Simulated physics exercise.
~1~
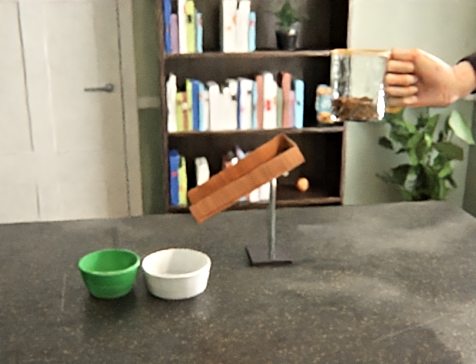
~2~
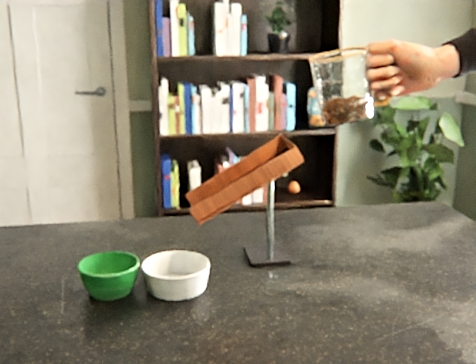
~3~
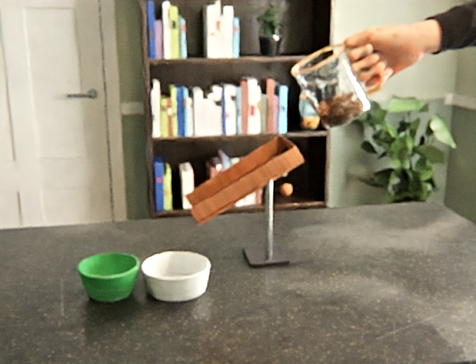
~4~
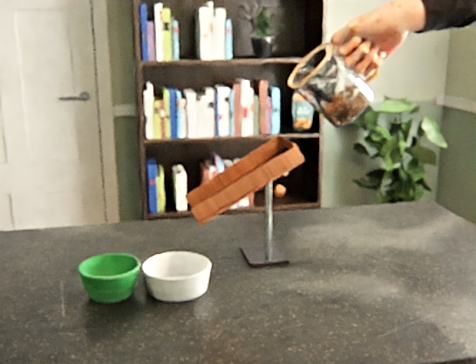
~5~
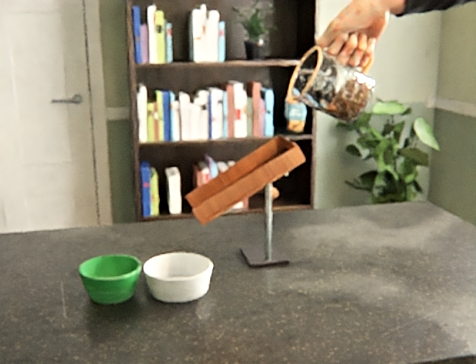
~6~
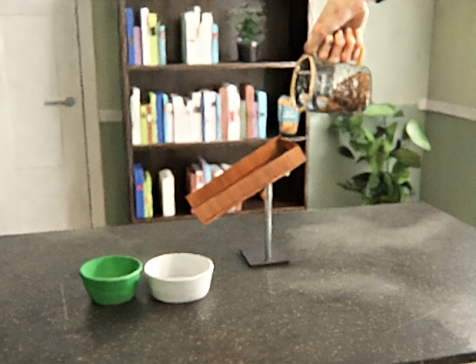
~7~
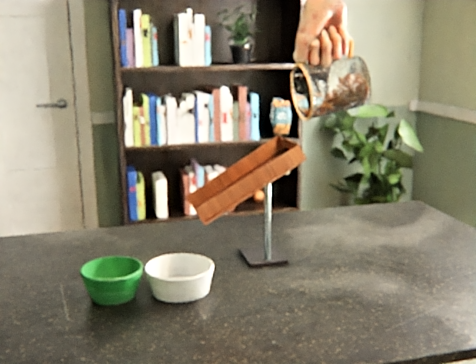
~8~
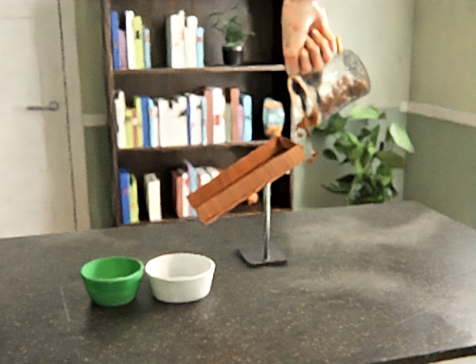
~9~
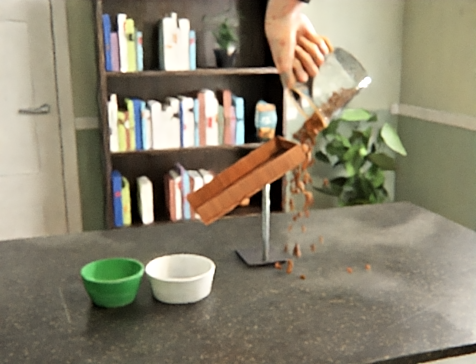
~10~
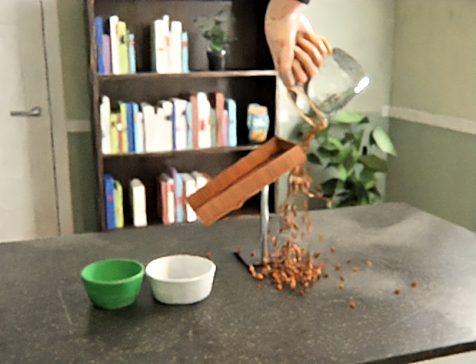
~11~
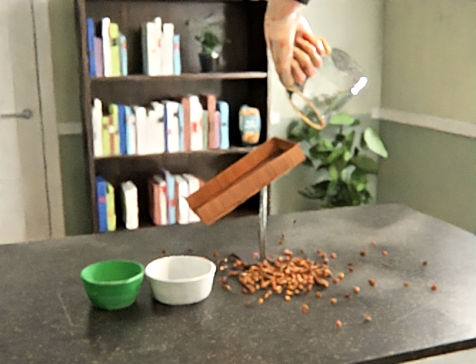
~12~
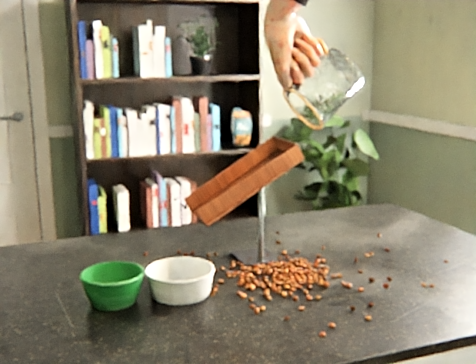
Brown kibble spilling from a hand-tipped glass jug past a sloping wooden chute, scattering across the dark table beside two empty bowls.
